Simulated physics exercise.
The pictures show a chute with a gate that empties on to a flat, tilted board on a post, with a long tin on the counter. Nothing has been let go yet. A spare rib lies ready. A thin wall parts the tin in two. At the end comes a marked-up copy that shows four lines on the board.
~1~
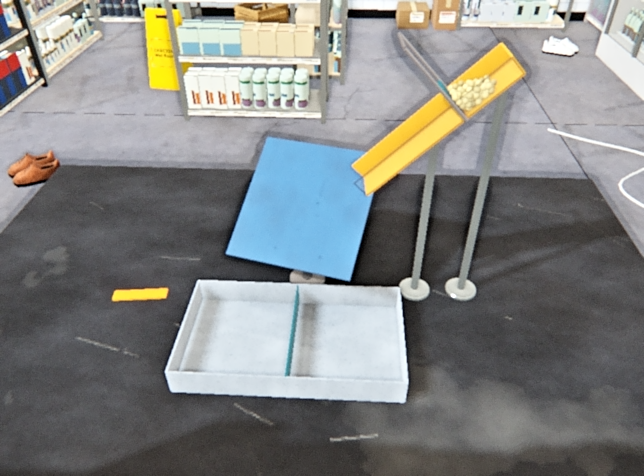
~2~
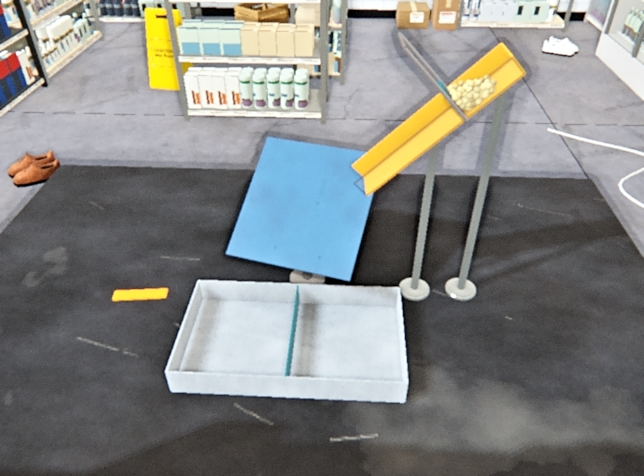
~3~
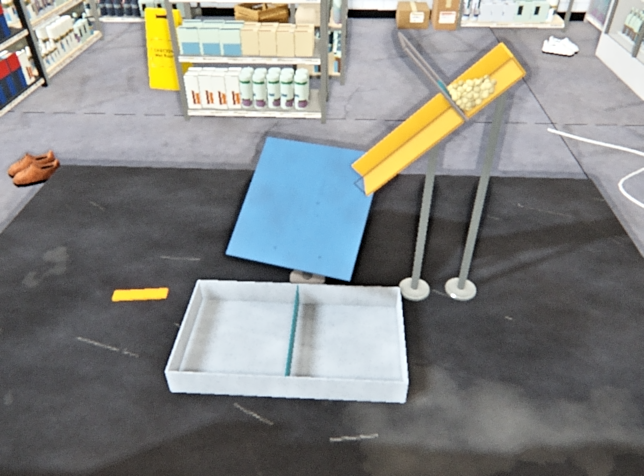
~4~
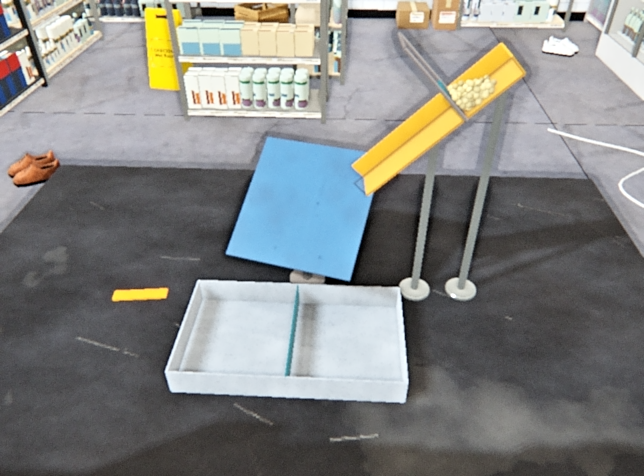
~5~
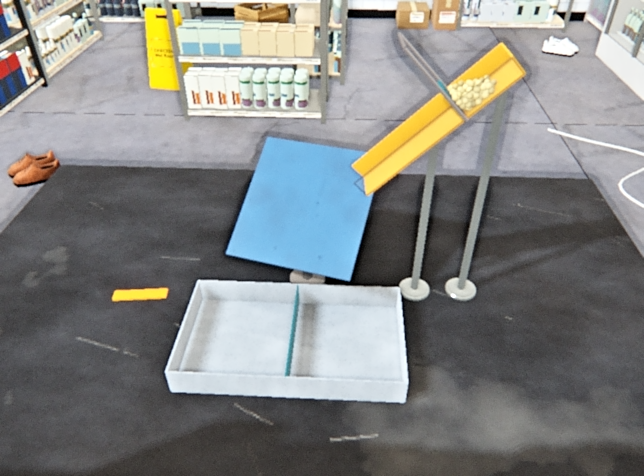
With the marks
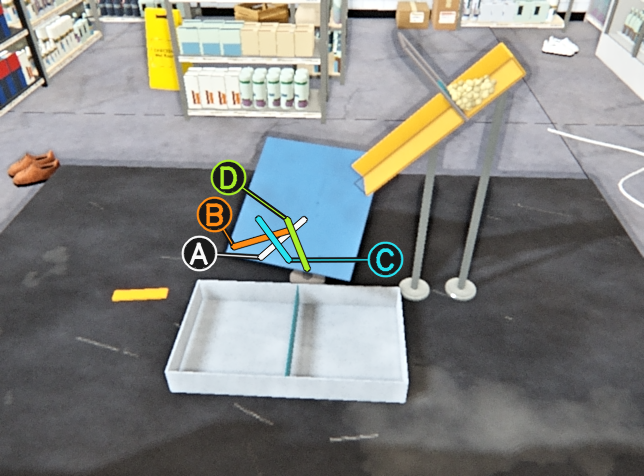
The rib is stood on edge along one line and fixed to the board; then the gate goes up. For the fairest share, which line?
It is C.
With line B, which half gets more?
The left half.
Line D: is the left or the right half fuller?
The right half.
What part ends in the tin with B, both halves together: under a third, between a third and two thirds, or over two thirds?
Line B gives over two thirds.
On the marked copy, line A from (304, 219) to (260, 257); line B from (288, 230) to (233, 246); line C from (258, 218) to (288, 260); line D from (287, 219) to (307, 268).
For line A, of what is caught, nearly all in the left half, a small part in the right.
For line B, of what is caught, nearly all in the left half, a small part in the right.
For line C, of what is caught, about half in the left half, about half in the right.
For line D, of what is caught, a small part in the left half, nearly all in the right.
